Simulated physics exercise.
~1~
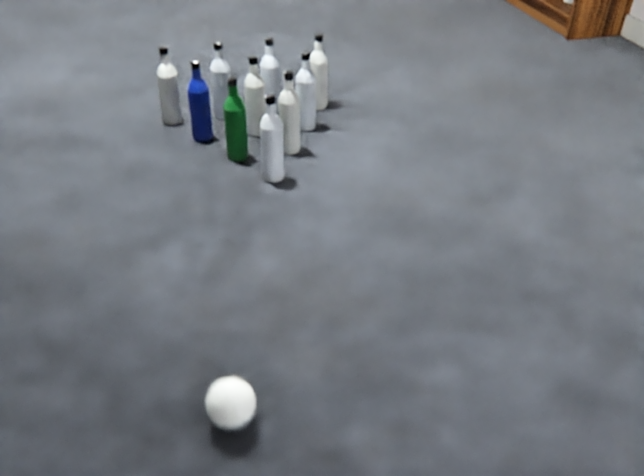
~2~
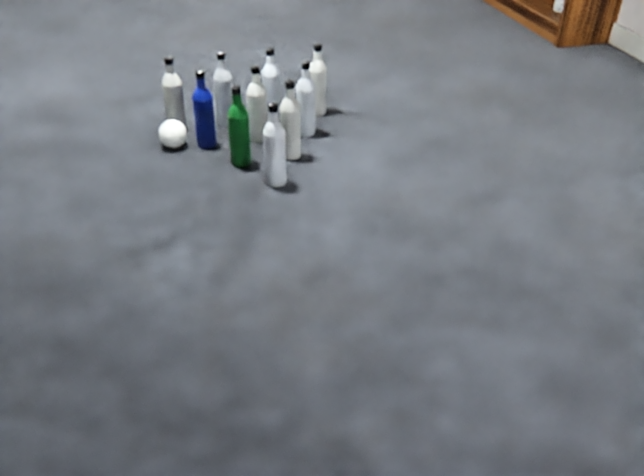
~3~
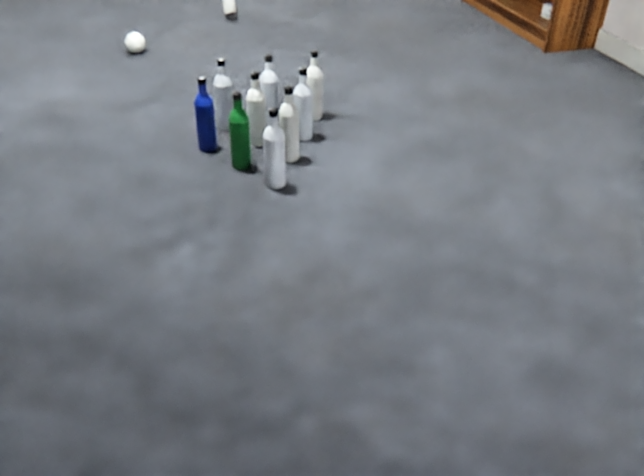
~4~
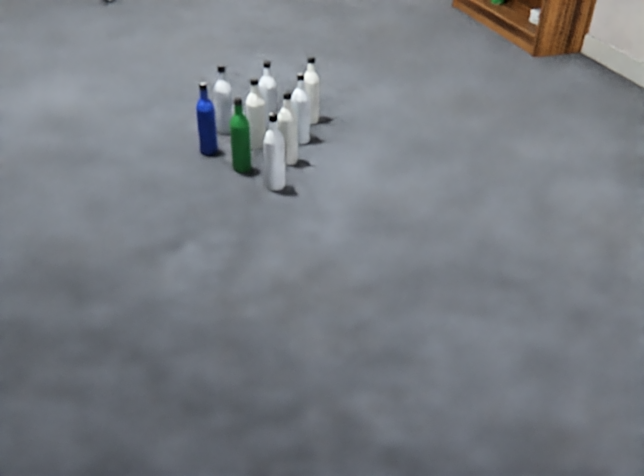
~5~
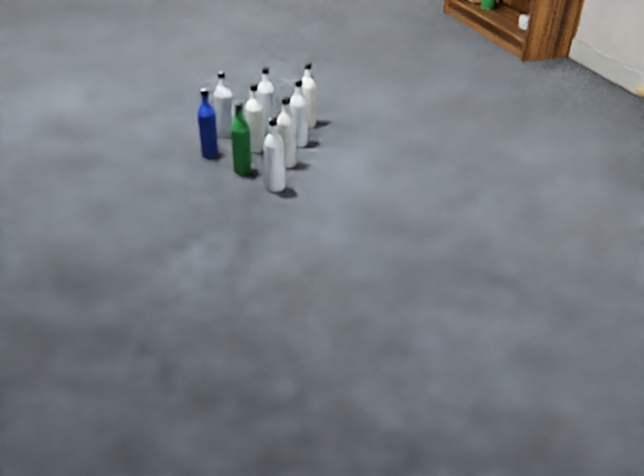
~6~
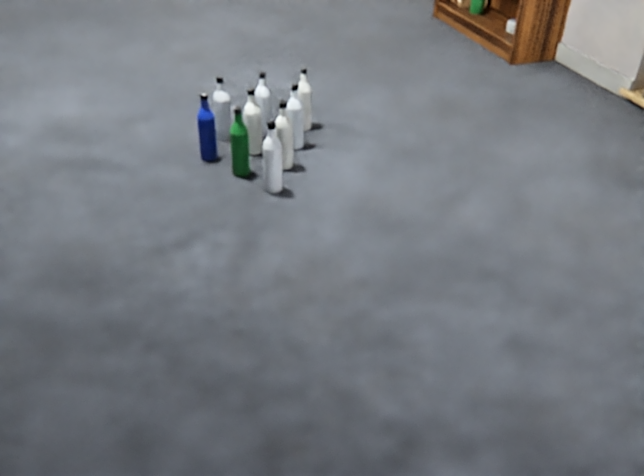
On a grey floor, a white ball knocks one pale bottle away, leaving the others standing.
